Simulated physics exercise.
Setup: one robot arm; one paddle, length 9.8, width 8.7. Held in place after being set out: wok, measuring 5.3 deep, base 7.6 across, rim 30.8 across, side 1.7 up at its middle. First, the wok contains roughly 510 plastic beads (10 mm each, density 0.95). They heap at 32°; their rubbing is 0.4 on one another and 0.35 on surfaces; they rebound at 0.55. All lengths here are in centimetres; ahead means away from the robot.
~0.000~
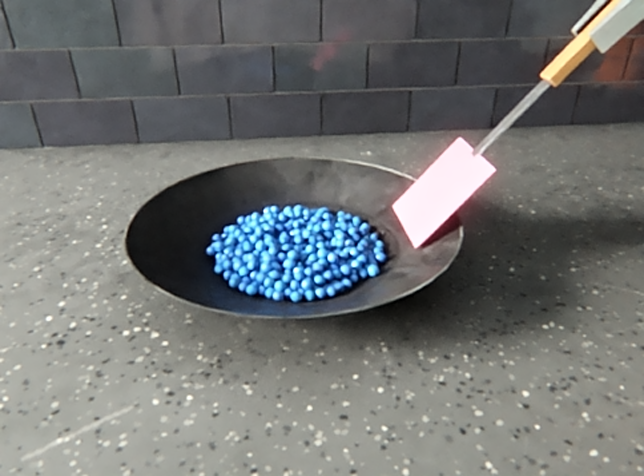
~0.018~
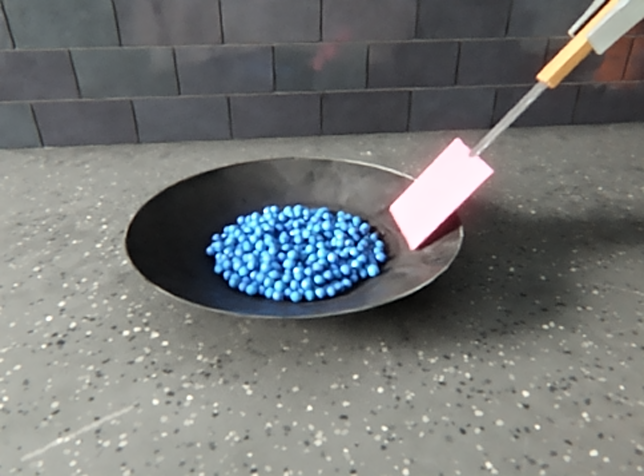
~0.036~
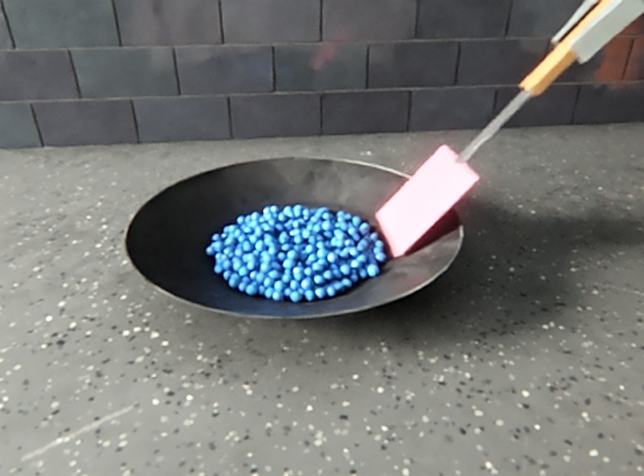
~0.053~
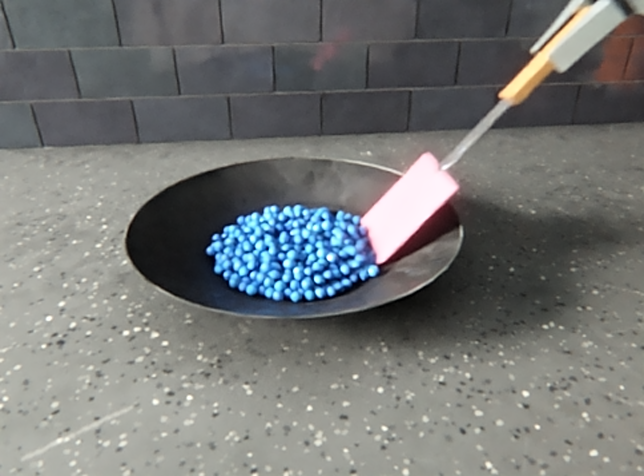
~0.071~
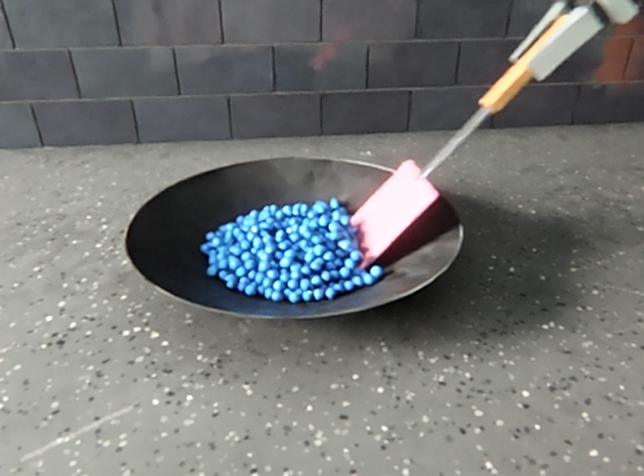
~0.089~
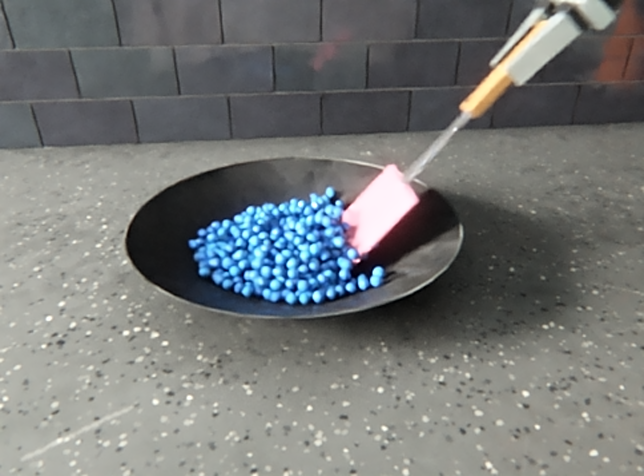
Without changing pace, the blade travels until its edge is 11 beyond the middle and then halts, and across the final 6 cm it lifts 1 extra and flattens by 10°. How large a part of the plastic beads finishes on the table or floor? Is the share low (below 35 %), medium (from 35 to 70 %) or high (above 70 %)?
The share is medium, from 35 to 70 %.
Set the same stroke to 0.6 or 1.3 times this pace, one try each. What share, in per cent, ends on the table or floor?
First try around 20 %, second try around 50 %.
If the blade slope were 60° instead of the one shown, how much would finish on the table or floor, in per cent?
Roughly 45 per cent.
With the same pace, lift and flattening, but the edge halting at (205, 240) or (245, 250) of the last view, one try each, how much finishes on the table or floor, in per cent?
First try roughly 25 percent, second roughly 0 percent.
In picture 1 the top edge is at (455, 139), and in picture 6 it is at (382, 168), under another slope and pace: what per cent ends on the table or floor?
Near 45 in a hundred.
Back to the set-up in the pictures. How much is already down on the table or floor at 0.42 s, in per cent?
Roughly 40 percent of it.
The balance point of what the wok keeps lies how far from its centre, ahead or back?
I'd put it at roughly 3.5 cm toward the front.
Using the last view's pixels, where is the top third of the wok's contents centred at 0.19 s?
Near (195, 229).
After 0.14 s, sloping 49°, highest piece 6 above the table; 511 in the wok.
After 0.19 s, sloping 47°, highest piece 6 above the table; 511 in the wok.
After 0.42 s, sloping 39°, highest piece 8 above the table; 289 in the wok, 206 on the table or floor, 16 on the blade or in flight.
After 1.47 s, sloping 39°, highest piece 5 above the table; 288 in the wok, 223 on the table or floor.
At rest, 288 in the wok, 223 on the table or floor. That is 44 % on the table or floor.
